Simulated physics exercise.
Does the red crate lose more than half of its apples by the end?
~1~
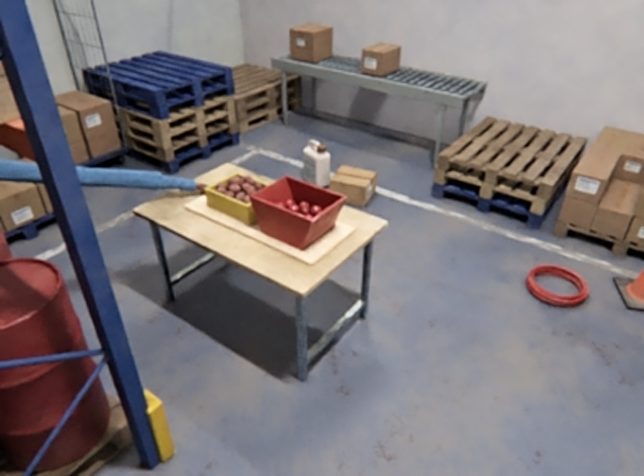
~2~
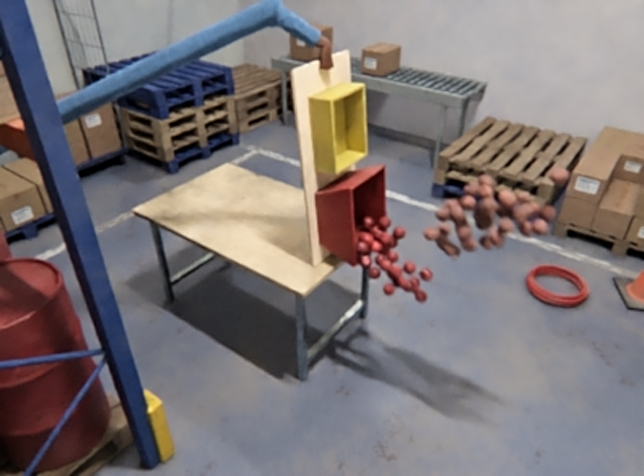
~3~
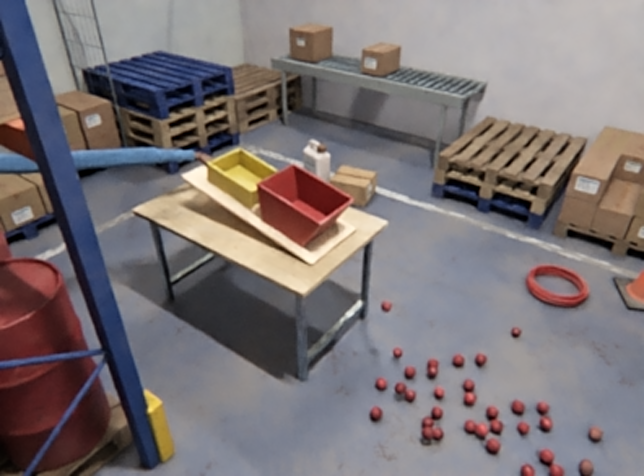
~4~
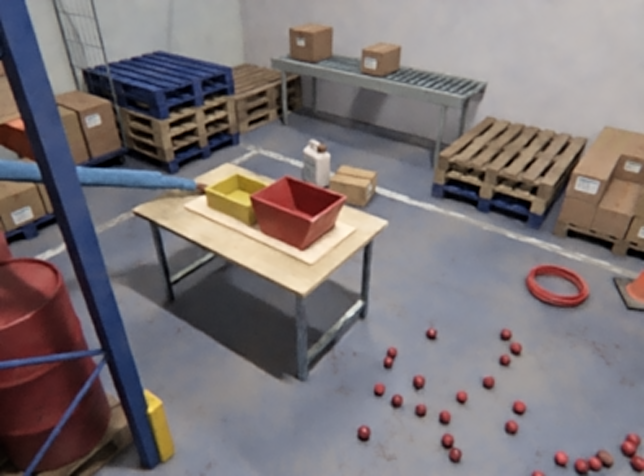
Yes, it loses well over half of them. The red crate is empty once the board is back down flat on the table.
In a warehouse, a blue arm tipped a board on a table up from its left edge until it stood nearly upright, spilling apples and potatoes off to the right, then lowered it flat with both crates empty and round red pieces scattered across the floor.
